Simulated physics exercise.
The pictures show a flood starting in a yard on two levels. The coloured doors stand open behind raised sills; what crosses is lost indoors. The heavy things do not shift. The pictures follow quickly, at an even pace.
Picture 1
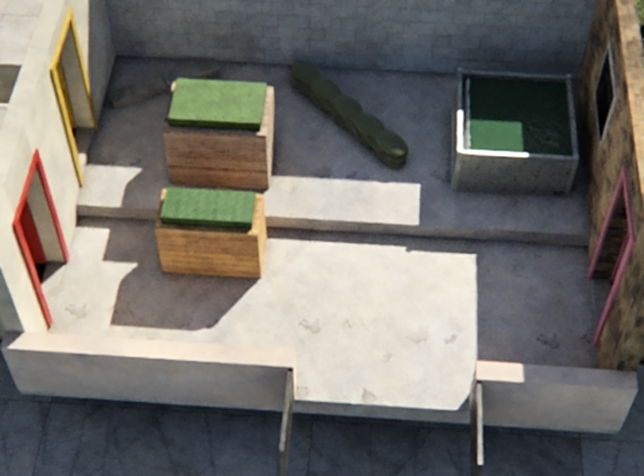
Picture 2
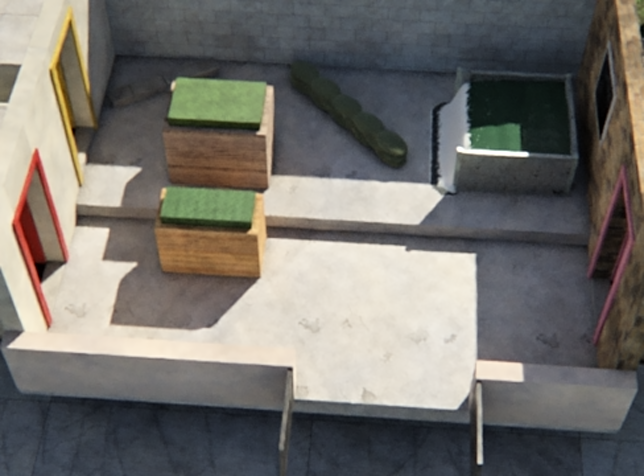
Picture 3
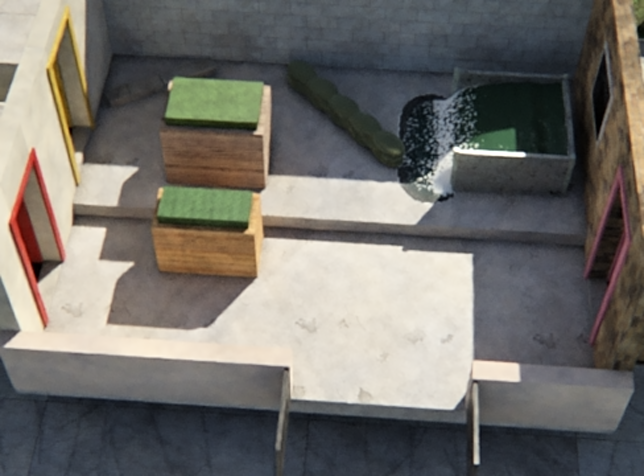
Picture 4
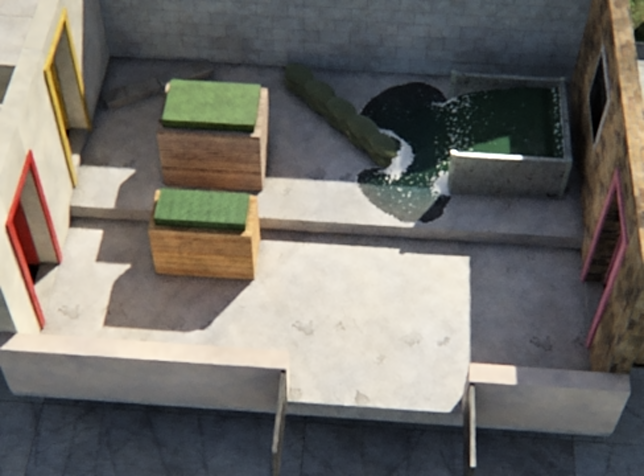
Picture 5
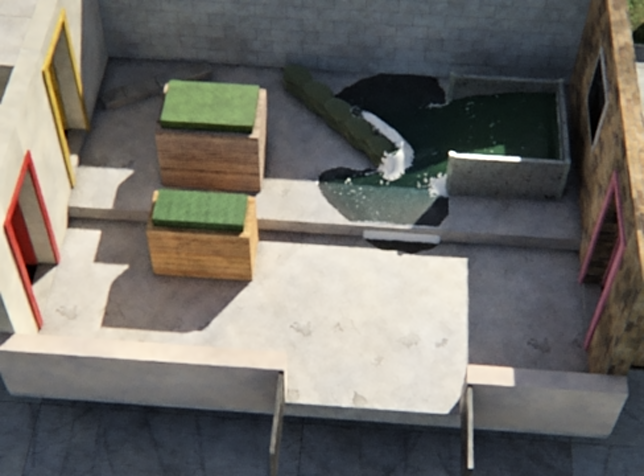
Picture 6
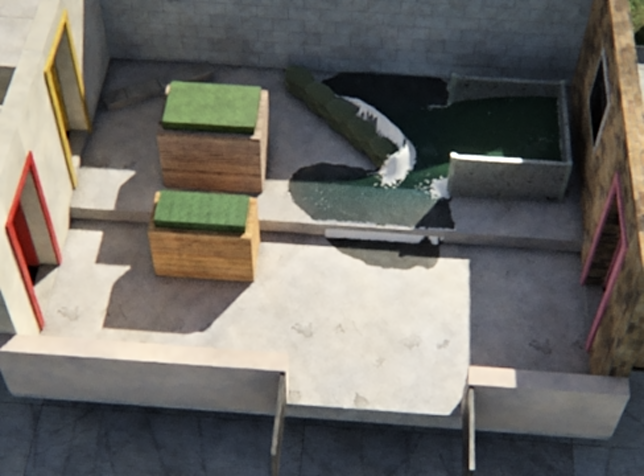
A walled yard on two levels stood still until dark green water burst from the left side of the tank, spread left around the long hedge, and spilled over the step onto the lower paving.
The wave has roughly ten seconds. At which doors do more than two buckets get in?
One by one: The yellow door stays under that; the red door takes more than that; the pink door stays under that.
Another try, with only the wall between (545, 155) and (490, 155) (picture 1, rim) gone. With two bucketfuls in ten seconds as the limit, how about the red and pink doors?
In short: Red door passes that mark, pink door is over.
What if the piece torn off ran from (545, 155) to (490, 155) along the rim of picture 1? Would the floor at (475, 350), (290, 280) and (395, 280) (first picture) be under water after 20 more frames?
As listed: Awash, dry, flooded.
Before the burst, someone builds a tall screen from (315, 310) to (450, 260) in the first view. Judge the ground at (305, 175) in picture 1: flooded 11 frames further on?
At that place: Under water.
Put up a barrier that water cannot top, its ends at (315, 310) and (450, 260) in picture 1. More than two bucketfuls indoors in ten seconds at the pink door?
My reading: The pink door keeps below it.
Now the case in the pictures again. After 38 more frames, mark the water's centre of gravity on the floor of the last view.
Roughly at (345, 193).
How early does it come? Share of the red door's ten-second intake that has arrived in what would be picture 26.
Roughly 0 per cent.
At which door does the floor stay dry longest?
That is the door marked pink.
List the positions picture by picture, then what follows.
In the first picture, the tank at (515, 117) is whole and still.
In the second picture, water pours out at (458, 137) and has run to (451, 193).
In the third picture, water pours out at (455, 138) and has run to (417, 195).
In the fourth picture, water pours out at (452, 143) and has run to (366, 188).
In the fifth picture, the front is at (329, 194), out from the gap at (450, 144).
In the sixth picture, water pours out at (452, 146) and has run to (299, 200).
A moment on, water covers 25 % of the floor; the yellow door not reached, the red door not reached, the pink door not reached.
Next, water covers 50 % of the floor; the yellow door not reached, the red door not reached, the pink door not reached.
Then, water covers 65 % of the floor; the yellow door under two buckets in, the red door wet at the sill, nothing in, the pink door not reached.
Later, water covers 80 % of the floor; the yellow door under two buckets in, the red door under two buckets in, the pink door wet at the sill, nothing in.
In the end, water covers 80 % of the floor; the yellow door under two buckets in, the red door over two buckets in, the pink door wet at the sill, nothing in.
